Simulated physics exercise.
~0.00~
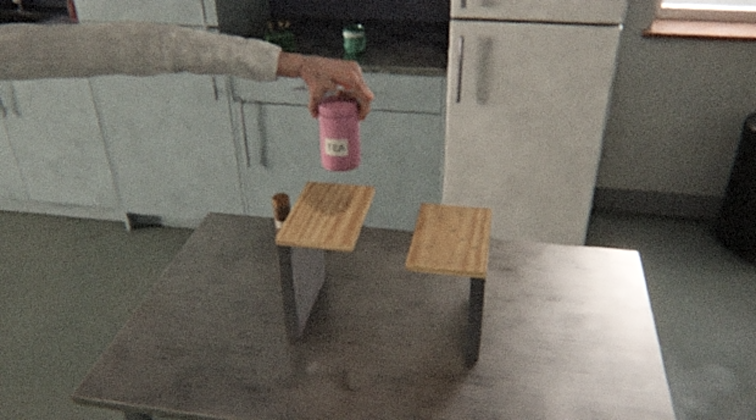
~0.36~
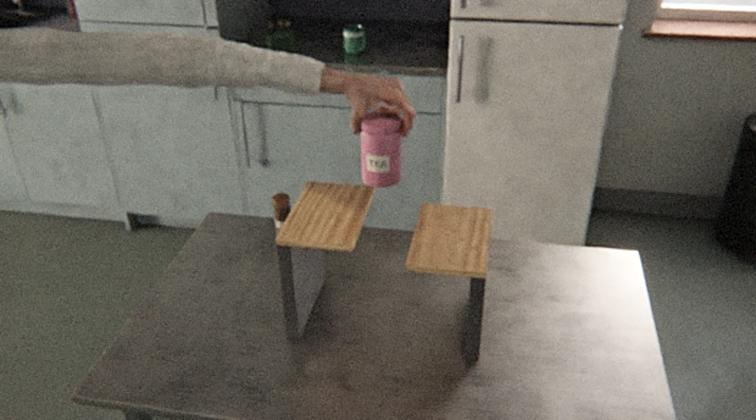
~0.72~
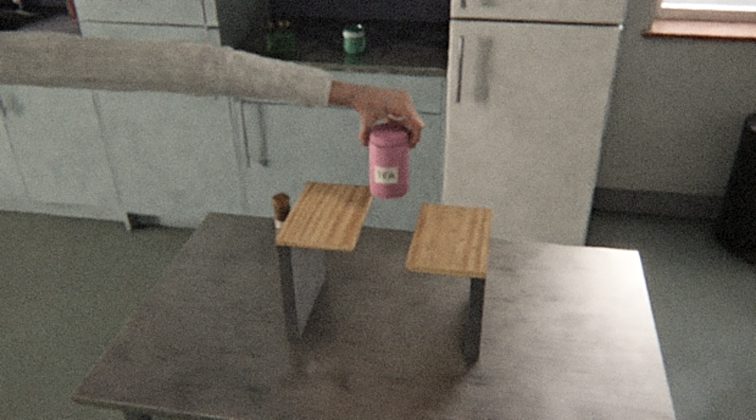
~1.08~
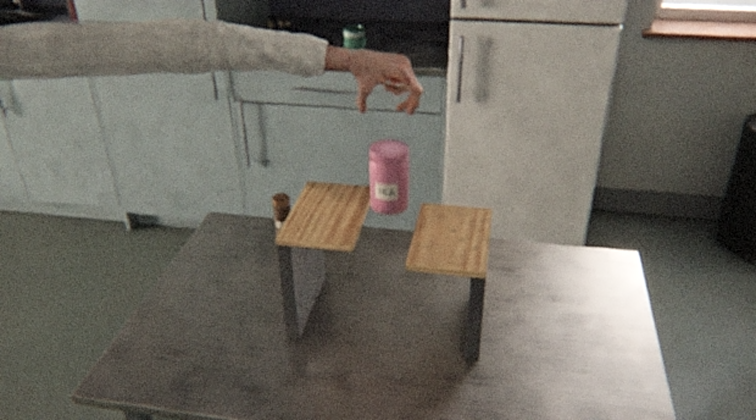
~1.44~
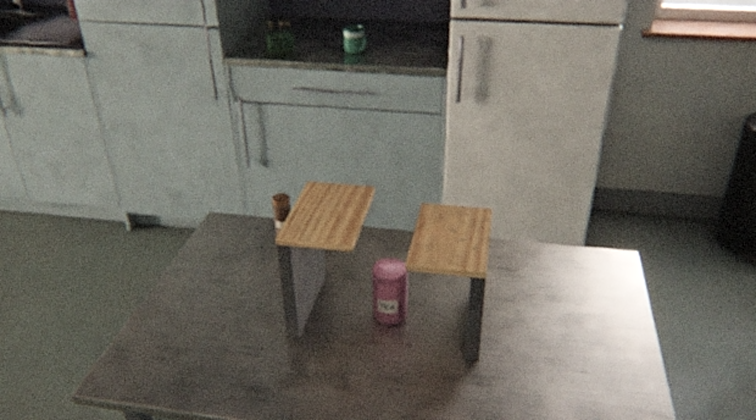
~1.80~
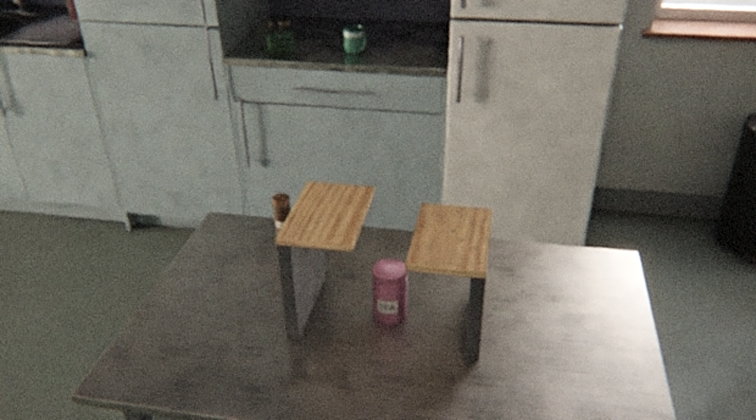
Pink tea jar carried right by a hand, released above the gap between two wooden-topped supports, dropping through to stand upright on the table.
